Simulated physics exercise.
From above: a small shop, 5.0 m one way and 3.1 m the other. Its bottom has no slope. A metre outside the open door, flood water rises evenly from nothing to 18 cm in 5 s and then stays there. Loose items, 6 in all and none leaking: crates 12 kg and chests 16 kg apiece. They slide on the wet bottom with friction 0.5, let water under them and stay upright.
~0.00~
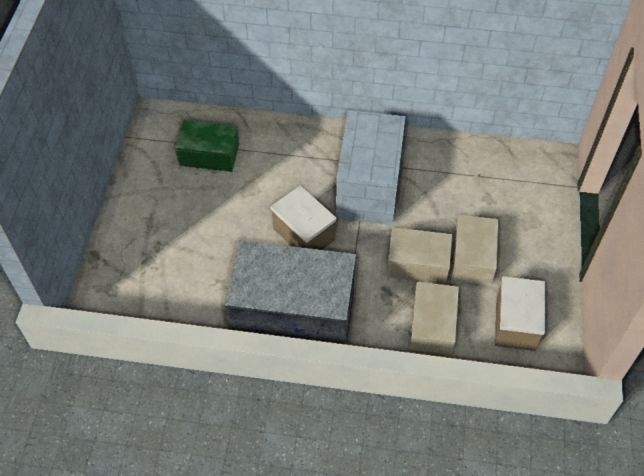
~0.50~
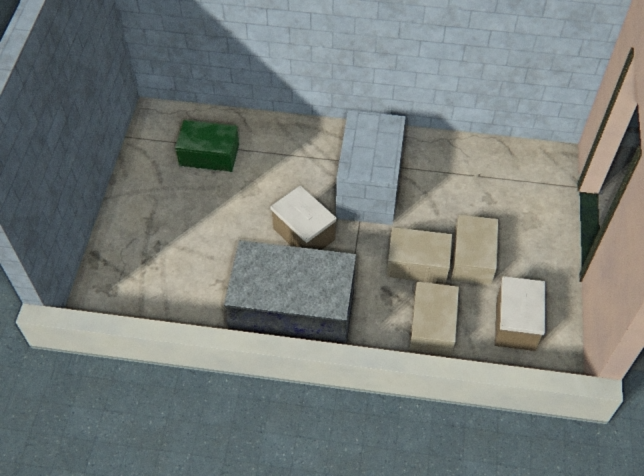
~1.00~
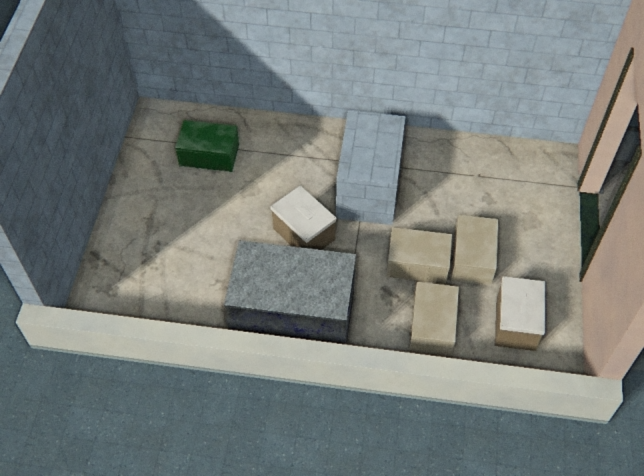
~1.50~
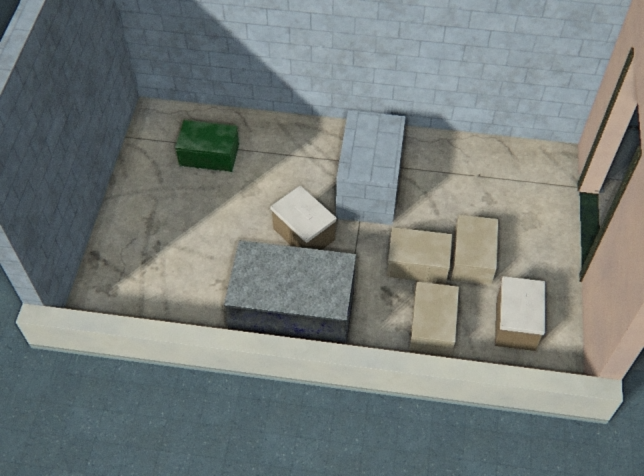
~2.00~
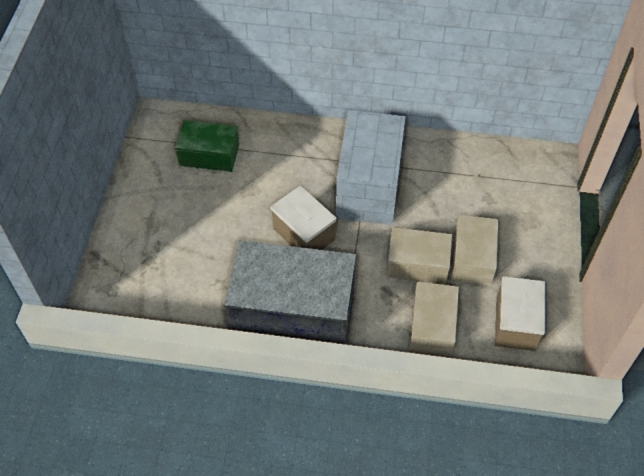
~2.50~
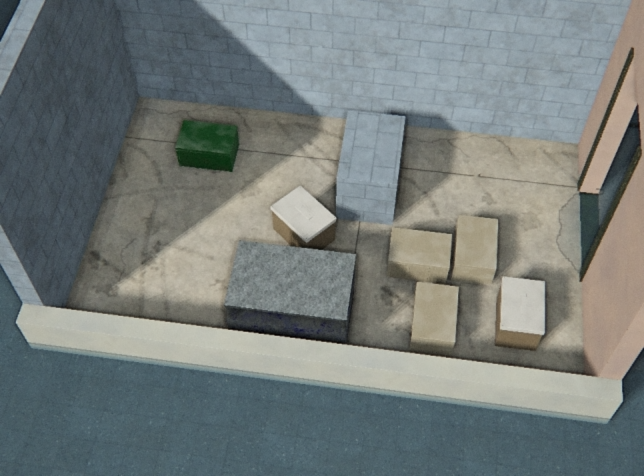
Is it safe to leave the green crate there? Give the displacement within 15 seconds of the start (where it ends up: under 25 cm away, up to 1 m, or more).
The green crate slides a little.
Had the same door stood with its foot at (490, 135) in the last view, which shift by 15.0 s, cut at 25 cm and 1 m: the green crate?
In that case the green crate stays put.
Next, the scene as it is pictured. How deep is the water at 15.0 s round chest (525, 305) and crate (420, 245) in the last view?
Roughly 10 and 8 cm.
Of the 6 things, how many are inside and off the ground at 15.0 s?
5 of them.
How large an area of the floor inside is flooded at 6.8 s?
Some 8.0 m2.
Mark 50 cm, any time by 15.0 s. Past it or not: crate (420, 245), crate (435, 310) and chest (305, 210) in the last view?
In turn: More, over, under.
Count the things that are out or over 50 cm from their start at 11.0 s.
1 of them.
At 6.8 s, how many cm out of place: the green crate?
Roughly 0 cm by then.
After 3.5 s the green crate is near (206, 137), 0.0 m from its start, aground; 0 afloat.
After 6.8 s the green crate is near (206, 137), 0.0 m from its start, aground; 1 afloat.
After 11.0 s the green crate is near (206, 137), 0.0 m from its start, aground; 3 afloat.
After 15.0 s the green crate is near (150, 127), 0.6 m from its start, afloat; 5 afloat.
